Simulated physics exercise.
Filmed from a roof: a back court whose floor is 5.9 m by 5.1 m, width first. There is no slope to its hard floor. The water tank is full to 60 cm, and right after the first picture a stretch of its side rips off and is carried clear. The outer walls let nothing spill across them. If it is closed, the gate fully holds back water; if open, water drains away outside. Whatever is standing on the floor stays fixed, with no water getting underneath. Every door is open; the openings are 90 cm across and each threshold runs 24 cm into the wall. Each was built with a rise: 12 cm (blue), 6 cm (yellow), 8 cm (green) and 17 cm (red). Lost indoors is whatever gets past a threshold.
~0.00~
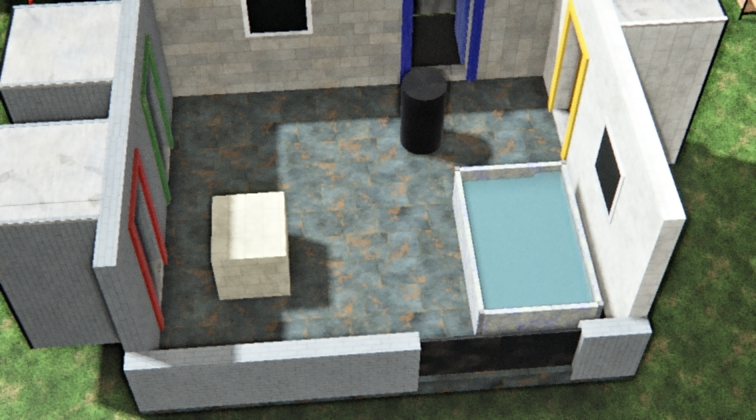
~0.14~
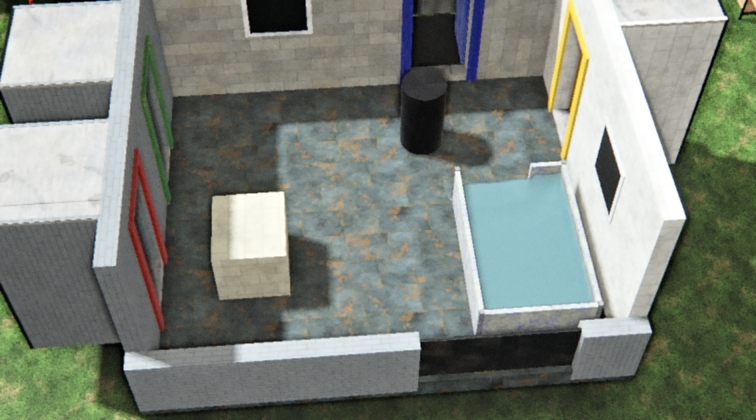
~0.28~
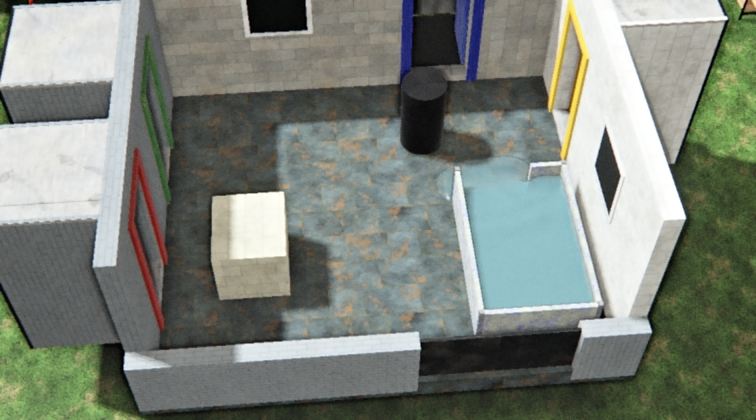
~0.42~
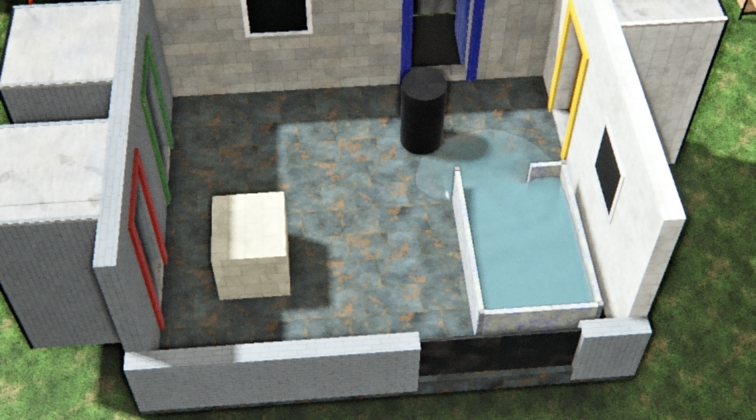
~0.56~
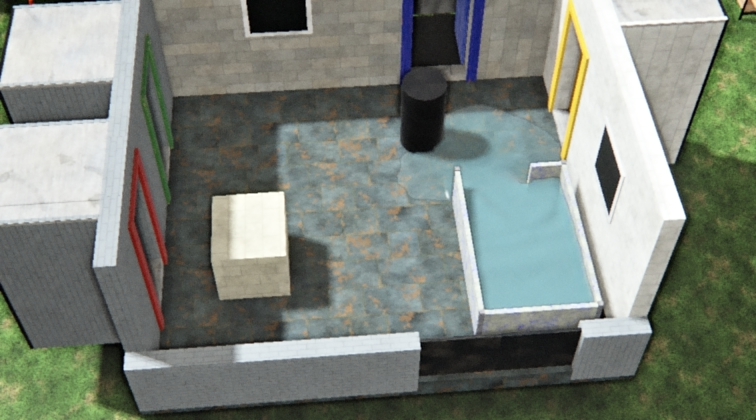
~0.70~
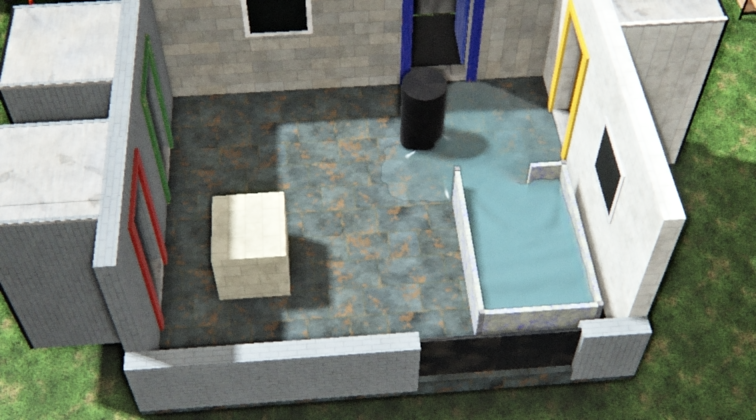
At the start, still water fills a white-walled tank on the right of a walled court, near a black cylinder and a pale block. Part of the tank's far side disappears, and water pours through the gap, spreading across the floor around the cylinder and reaching the yellow door.
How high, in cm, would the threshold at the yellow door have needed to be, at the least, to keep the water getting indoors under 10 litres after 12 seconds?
About 16 cm.
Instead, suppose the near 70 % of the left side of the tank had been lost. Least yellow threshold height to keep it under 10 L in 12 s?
Required height: Approx. 9.0 cm.
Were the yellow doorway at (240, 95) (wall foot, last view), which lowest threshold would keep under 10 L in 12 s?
7.0 cm.
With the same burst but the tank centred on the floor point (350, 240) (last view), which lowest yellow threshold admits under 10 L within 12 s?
Near 13.0 cm.
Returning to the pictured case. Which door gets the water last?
Answer: Red.
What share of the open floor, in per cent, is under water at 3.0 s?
Wet share: Near 55 %.
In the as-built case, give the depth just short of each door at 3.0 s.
Depth (cm): Blue 25 / yellow 16 / green 5 / red 0.
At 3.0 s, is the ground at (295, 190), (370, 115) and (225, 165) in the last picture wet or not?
In the order asked: Soaked, soaked, soaked.
After 1.4 s water covers 25 % of the floor, deepest (34 cm) near (435, 152); 7 cm at the yellow door, 1 litre in over its 6 cm threshold.
After 3.0 s water covers 55 % of the floor, deepest (28 cm) near (458, 82); 16 cm at the yellow door, 34 litres in over its 6 cm threshold.
After 12.0 s water covers 95 % of the floor, deepest (10 cm) near (399, 367); 5 cm at the yellow door, 116 litres in over its 6 cm threshold.
At the yellow door as built, the water arrived by 0.7 s and peaked near 16 cm at 2.8 s.
Run again over the same 12 s with other heights there, 19 litres in over 14 cm, 3 litres over 19 cm. The limit of 10 litres is kept from about 16 cm up.
